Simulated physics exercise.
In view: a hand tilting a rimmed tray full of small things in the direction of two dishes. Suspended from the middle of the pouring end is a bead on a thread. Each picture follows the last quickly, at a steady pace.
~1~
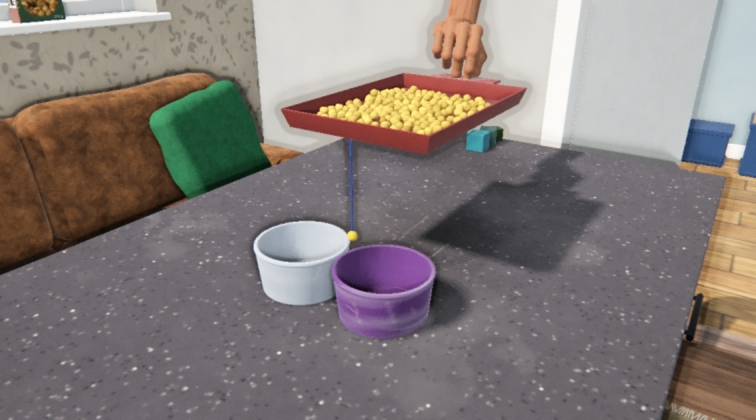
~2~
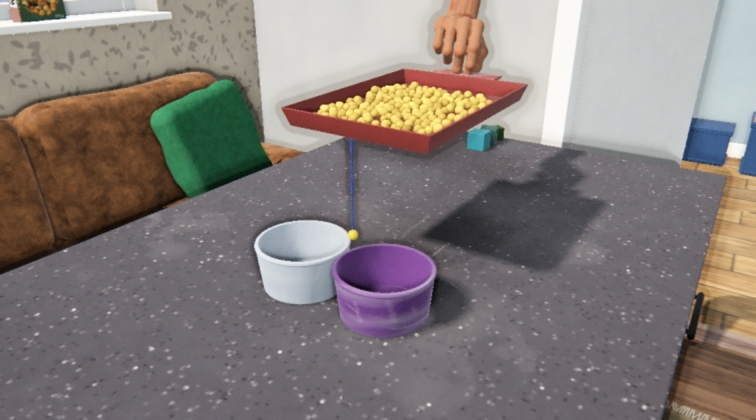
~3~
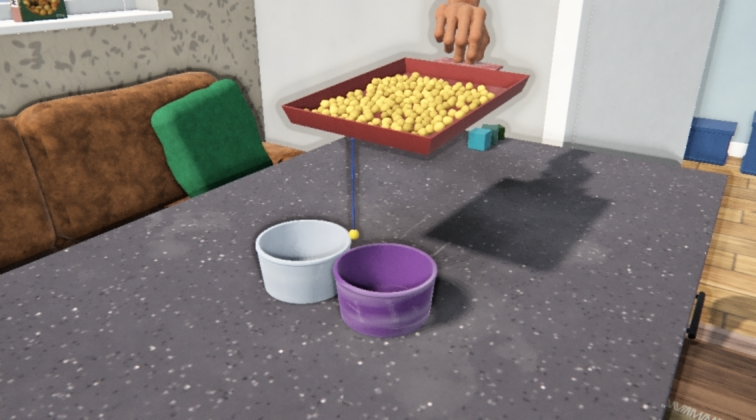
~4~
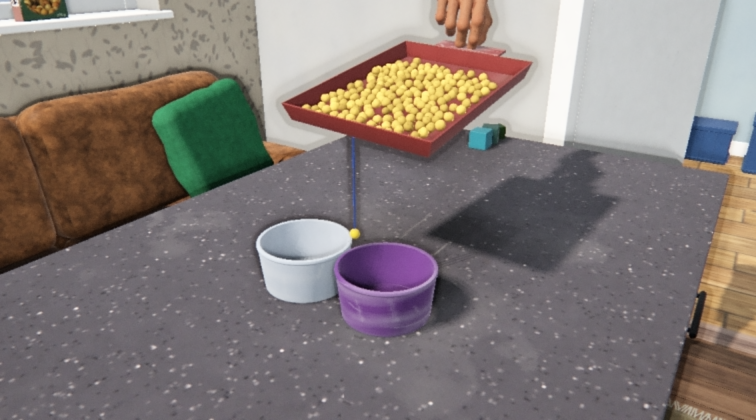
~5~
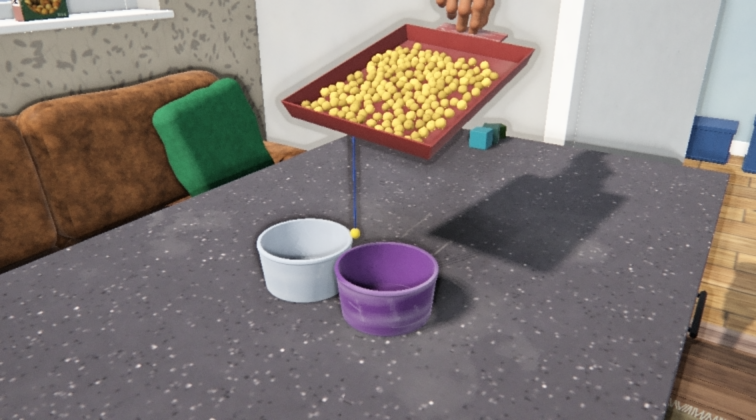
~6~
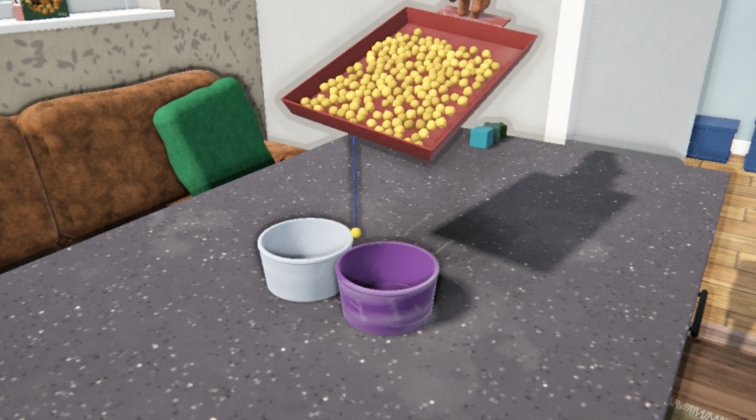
In this clip, a hand gradually tilts a red rimmed tray of small yellow balls above a white dish and a purple dish, raising its far side as the balls spread and shift across the tray.
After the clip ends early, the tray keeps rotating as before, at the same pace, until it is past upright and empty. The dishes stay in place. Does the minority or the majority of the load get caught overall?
Most of the load will land in the dishes.
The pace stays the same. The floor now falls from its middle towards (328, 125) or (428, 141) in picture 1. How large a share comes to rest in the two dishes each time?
In order, some 80 % and some 70 %.
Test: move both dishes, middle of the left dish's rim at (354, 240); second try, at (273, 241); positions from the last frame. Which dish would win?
Well, the right-side one at the first spot and the right-side one at the second.
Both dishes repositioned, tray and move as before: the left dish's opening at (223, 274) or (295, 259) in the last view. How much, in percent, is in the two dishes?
10 % and 70 %.
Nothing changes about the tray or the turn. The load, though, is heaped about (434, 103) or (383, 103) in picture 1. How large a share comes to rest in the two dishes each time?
In order, 70 % then 70 %.
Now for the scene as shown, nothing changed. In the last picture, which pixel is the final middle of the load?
I'd say the middle ends up at about (387, 312).
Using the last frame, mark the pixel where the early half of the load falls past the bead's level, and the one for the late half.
I'd say close to (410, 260) at first and close to (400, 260) later on.
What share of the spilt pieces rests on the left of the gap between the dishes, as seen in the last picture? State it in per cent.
Roughly 40 percent.
Soon after the last picture, tray tipped steeply; nearly all on the tray; a stray few in the air.
A little later, tray tipped right over; about half on the tray; a small part in the right dish; a small part outside both; about a quarter in the air.
Later still, tray tipped past a quarter turn; about two thirds in the right dish; about a third outside both.
At rest, tray tipped past a quarter turn; about two thirds in the right dish; none in the left dish; about a third outside both.
